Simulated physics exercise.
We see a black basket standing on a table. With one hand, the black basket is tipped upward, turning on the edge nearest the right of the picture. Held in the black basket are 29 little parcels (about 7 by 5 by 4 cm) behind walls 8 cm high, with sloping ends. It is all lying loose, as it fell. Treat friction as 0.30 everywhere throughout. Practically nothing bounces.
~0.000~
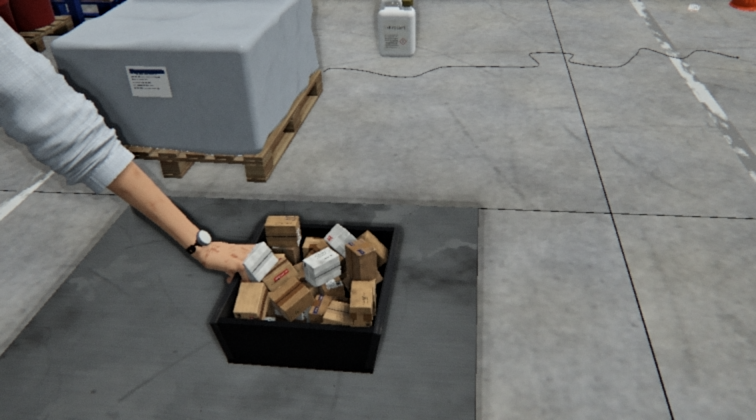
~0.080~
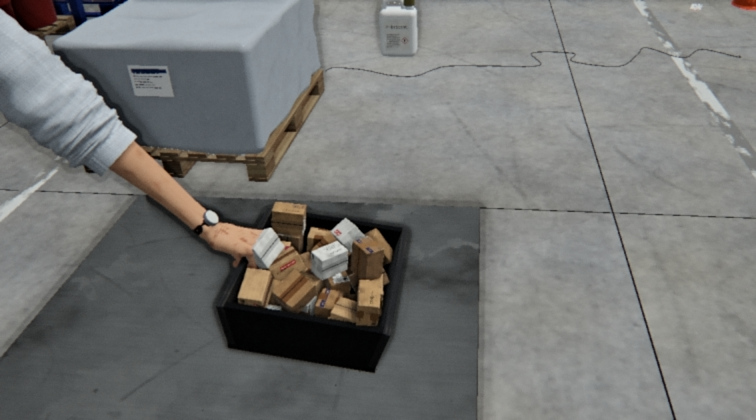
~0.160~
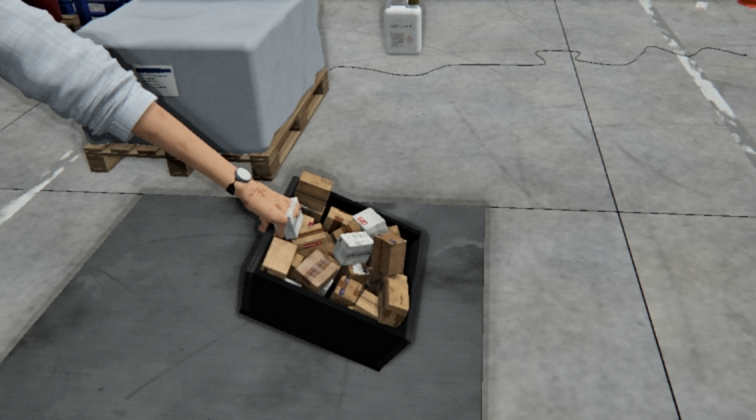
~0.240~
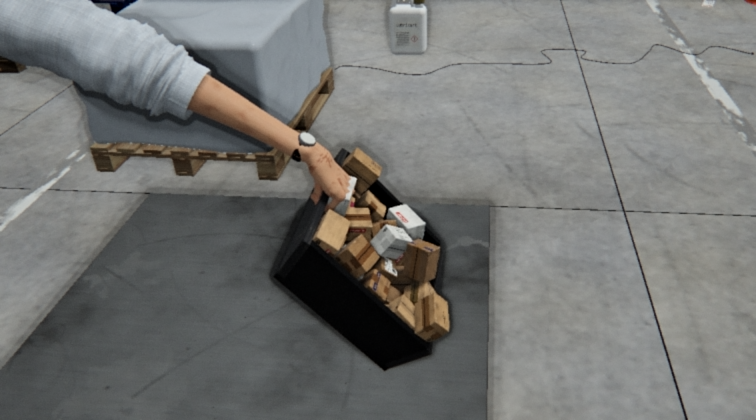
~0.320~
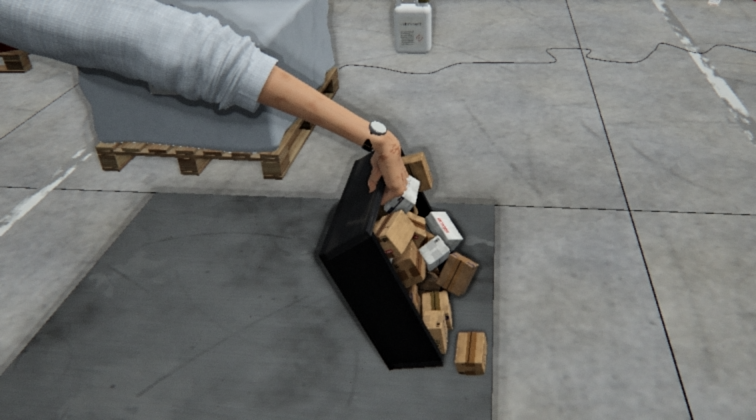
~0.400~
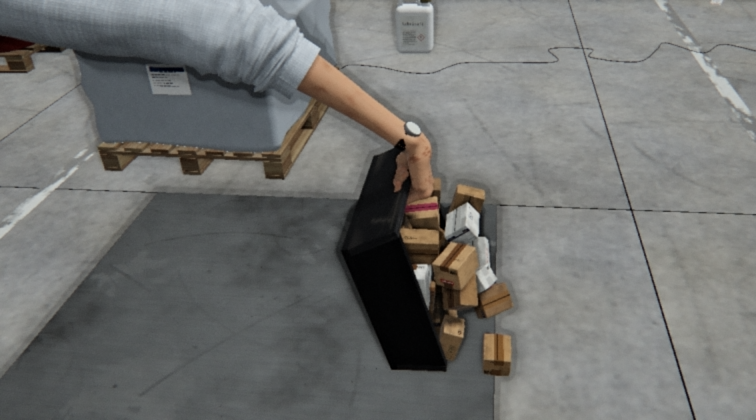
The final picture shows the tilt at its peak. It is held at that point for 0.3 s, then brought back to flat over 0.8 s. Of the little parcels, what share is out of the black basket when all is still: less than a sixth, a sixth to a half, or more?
The black basket loses upwards of half of its little parcels.
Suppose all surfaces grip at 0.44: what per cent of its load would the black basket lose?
Then black basket 70 per cent.
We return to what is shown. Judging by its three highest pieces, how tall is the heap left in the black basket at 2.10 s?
Roughly 9 cm.
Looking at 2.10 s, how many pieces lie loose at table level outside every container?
Some 3 pieces.
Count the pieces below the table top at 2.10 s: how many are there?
The number is close to 16.
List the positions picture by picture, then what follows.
In the first picture (we follow the rim corner now nearest the camera), black basket at (374, 330); tilt 0°; nothing out yet.
Black basket at (383, 330); tilt 8°, in the second picture.
Black basket at (405, 335); tilt 26°, in the third picture.
Black basket at (428, 346); tilt 49°, in the fourth picture.
Black basket at (442, 358); tilt 67°; 2 out, the lowest parcel at (471, 354), in the fifth picture.
Black basket at (446, 363); tilt 75°; 9 out, the lowest parcel at (497, 355), in the sixth picture.
After 0.67 s, tilt 75°; 18 of 29 out of the black basket.
After 1.01 s, tilt 50°; 19 of 29 out of the black basket.
After 1.49 s, tilt 0°; 19 of 29 out of the black basket.
When it is over (at 2.10 s), 19 of 29 out of the black basket. Asked share, 19 of 29, 66 per cent.
